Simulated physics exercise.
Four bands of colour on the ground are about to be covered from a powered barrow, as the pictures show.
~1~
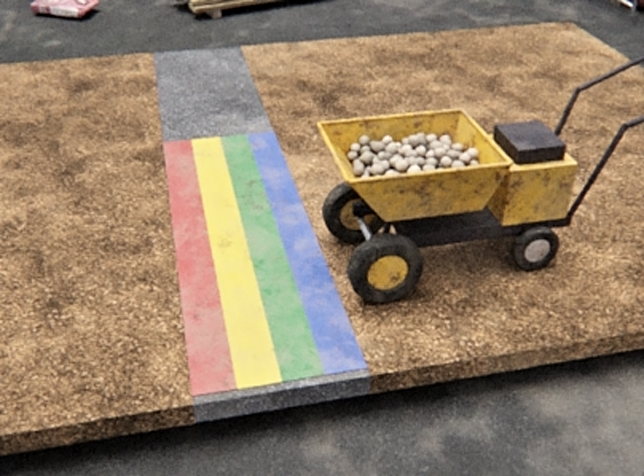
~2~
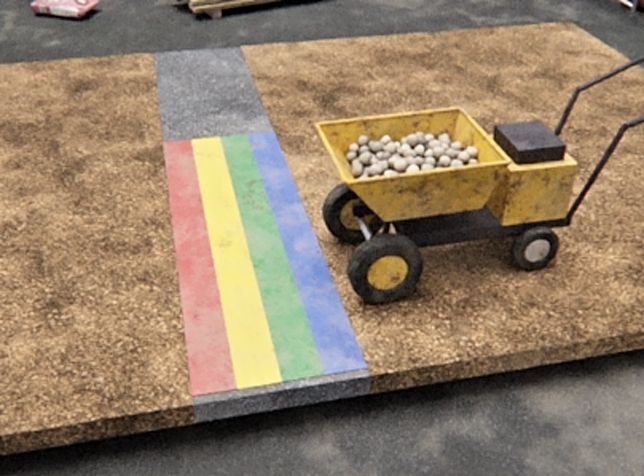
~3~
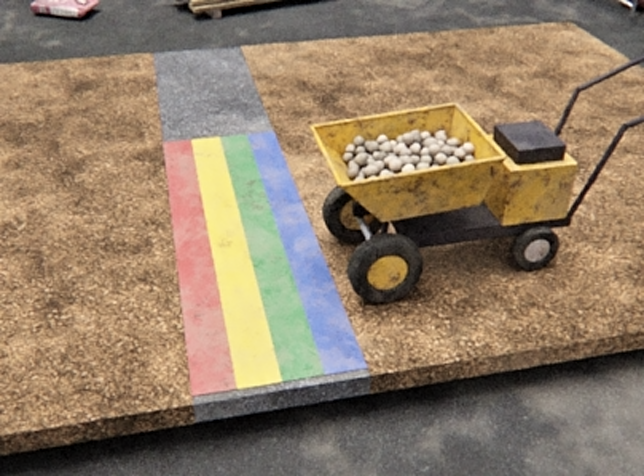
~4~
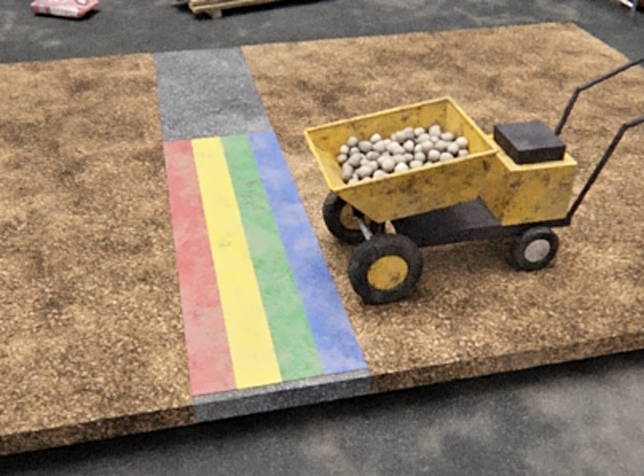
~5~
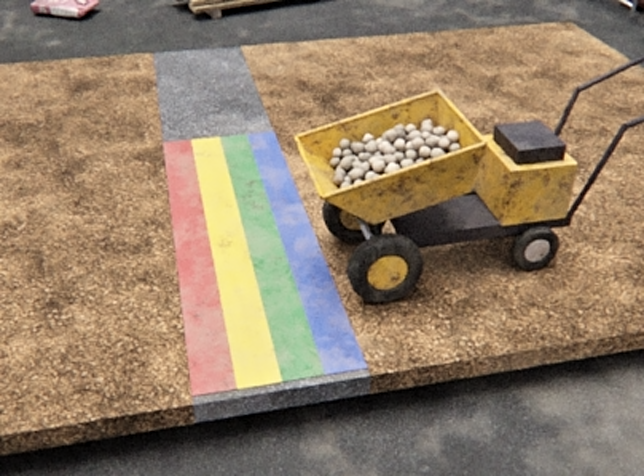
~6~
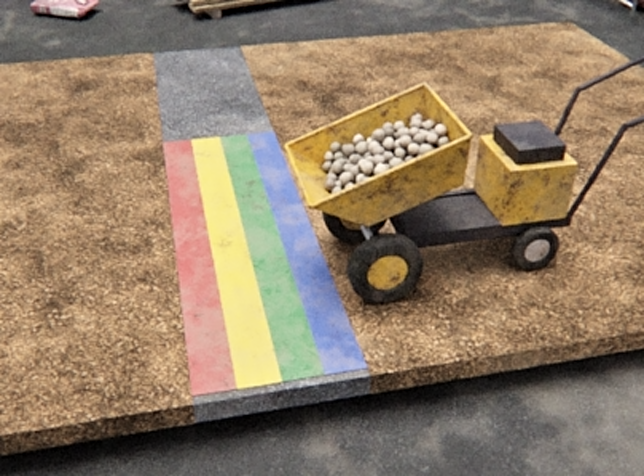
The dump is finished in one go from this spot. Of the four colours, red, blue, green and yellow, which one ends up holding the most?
The yellow one holds the most.
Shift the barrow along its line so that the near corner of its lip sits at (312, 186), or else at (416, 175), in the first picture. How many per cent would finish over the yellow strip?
The first stop gives 10 per cent; the second gives 10 per cent.
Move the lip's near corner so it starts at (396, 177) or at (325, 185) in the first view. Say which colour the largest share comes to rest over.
First spot: That green strip; second spot: The red one.
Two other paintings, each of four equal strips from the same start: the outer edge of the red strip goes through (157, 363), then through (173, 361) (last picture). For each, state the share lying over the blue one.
0 % and 0 %.
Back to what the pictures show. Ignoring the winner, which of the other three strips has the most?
Rank two: Red.
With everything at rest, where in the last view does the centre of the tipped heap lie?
At about (224, 279), give or take.
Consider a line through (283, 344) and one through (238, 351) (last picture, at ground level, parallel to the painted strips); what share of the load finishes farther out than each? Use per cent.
About 70 and 40 %.
Shortly afterwards, skip tipped steeply; the whole lot in the skip.
Next, skip tipped right over; the bulk in the skip; only a few over the green strip; near a quarter over the yellow strip; only a few over the red strip.
Some moments later, skip tipped right over; near a third in the skip; only a few over the green strip; near a third over the yellow strip; near a quarter over the red strip; a little off the paint.
In the end, skip tipped right over; near a quarter in the skip; none at all over the blue strip; a little over the green strip; near a third over the yellow strip; near a quarter over the red strip; a little off the paint.
